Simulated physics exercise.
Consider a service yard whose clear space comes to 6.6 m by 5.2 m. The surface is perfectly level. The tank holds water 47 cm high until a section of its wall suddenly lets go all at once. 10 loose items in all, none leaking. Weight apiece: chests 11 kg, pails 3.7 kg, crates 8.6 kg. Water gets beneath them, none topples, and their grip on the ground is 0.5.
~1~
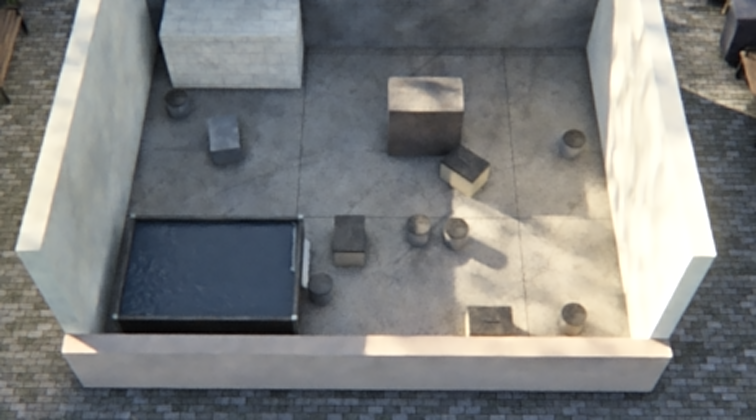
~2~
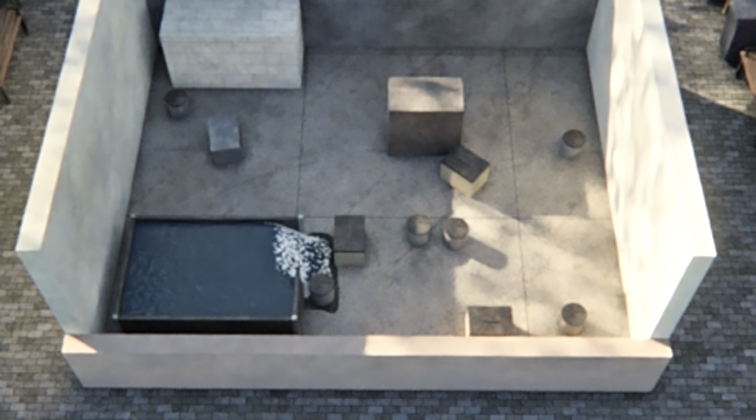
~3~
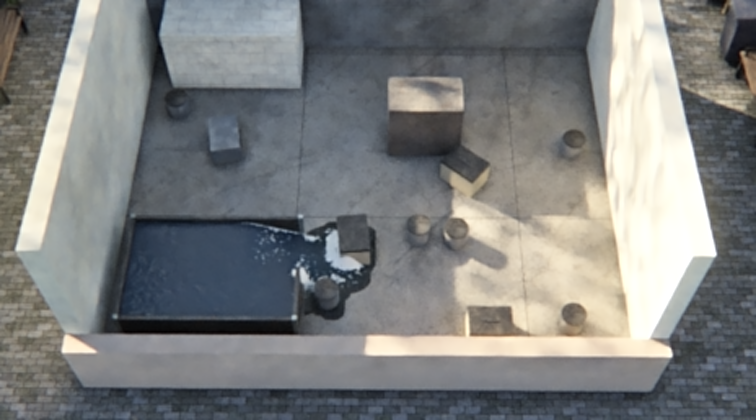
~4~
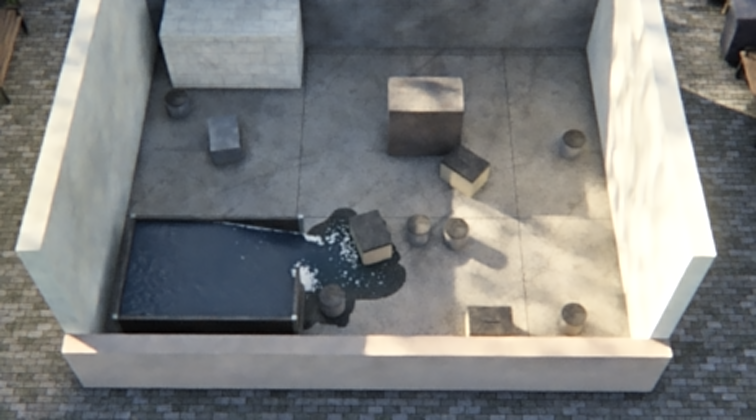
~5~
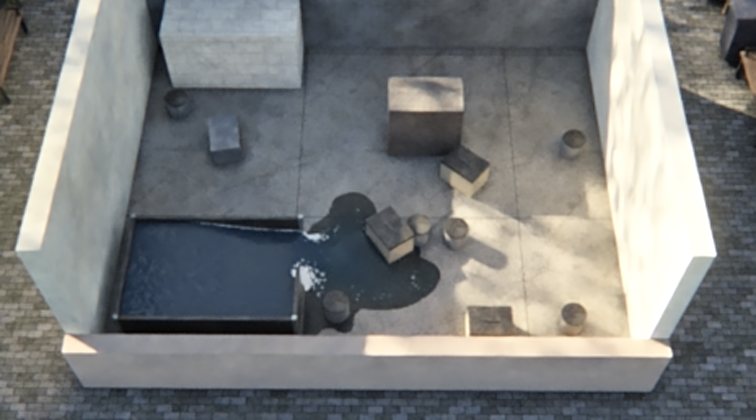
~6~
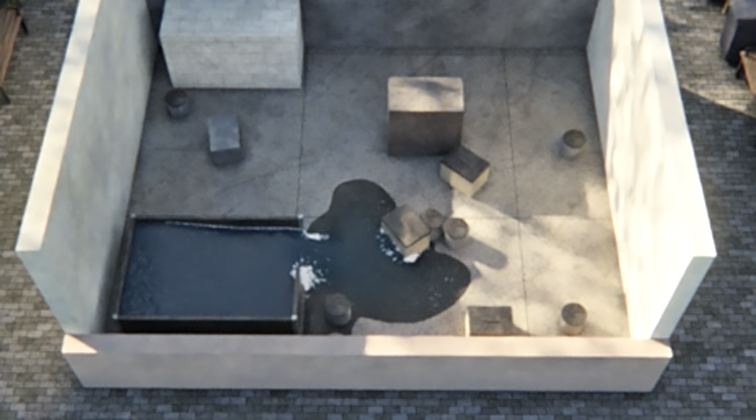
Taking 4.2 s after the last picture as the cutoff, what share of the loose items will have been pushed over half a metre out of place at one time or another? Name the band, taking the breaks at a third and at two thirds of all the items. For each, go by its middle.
Two thirds and above.
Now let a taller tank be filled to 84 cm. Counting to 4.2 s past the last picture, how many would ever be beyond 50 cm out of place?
Then it comes to 8.
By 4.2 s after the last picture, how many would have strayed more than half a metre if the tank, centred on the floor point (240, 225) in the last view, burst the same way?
Count: 5.
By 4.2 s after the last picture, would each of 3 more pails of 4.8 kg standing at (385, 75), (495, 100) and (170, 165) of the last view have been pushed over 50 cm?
In the order asked: Below the mark; below the mark; below the mark.
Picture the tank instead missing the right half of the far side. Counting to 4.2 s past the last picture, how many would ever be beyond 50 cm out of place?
Result: 2.
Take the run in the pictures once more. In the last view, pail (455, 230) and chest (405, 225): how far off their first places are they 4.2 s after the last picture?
Distances: 200 cm; 250 cm.
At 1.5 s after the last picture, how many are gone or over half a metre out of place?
The number I get is 4.
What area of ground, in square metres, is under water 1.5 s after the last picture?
The covered patch comes to about 15 m2.
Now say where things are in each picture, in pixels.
The first frame shows a chest at (349, 233), on the bottom; a pail at (320, 284), on the bottom; 3.1 m2 under water; 0 of 10 have shifted.
The second frame shows a chest at (349, 233), on the bottom; a pail at (321, 284) rests on the ground; water covers 3.4 m2; 0 of 10 have shifted.
The third frame shows a chest at (353, 232) rests on the ground, 5 cm from its start; a pail at (326, 289) rests on the ground, 10 cm from its start; 3.7 m2 under water; 1 of 10 have shifted.
The fourth frame shows a chest at (371, 230), on the bottom, 28 cm from its start; a pail at (332, 296) rests on the ground, 23 cm from its start; water covers 4.2 m2; 2 of 10 have shifted.
The fifth frame shows a chest at (390, 227) rests on the ground, 53 cm from its start; a pail at (336, 301), on the bottom, 32 cm from its start; water covers 5.1 m2; 2 of 10 have shifted.
The sixth frame shows a chest at (406, 225), on the bottom, 74 cm from its start; a pail at (338, 305), on the bottom, 38 cm from its start; 6.1 m2 under water; 3 of 10 have shifted.
Then, 0.4 s after the last picture 2 of 10 are over 50 cm from their spots; 0 afloat.
Then, 1.5 s after the last picture 4 of 10 are over 50 cm from their spots; 1 afloat.
Then, 2.8 s after the last picture 6 of 10 are over 50 cm from their spots; 6 afloat.
Then, 4.2 s after the last picture 6 of 10 are over 50 cm from their spots, and 7 have been at some point; 6 afloat.
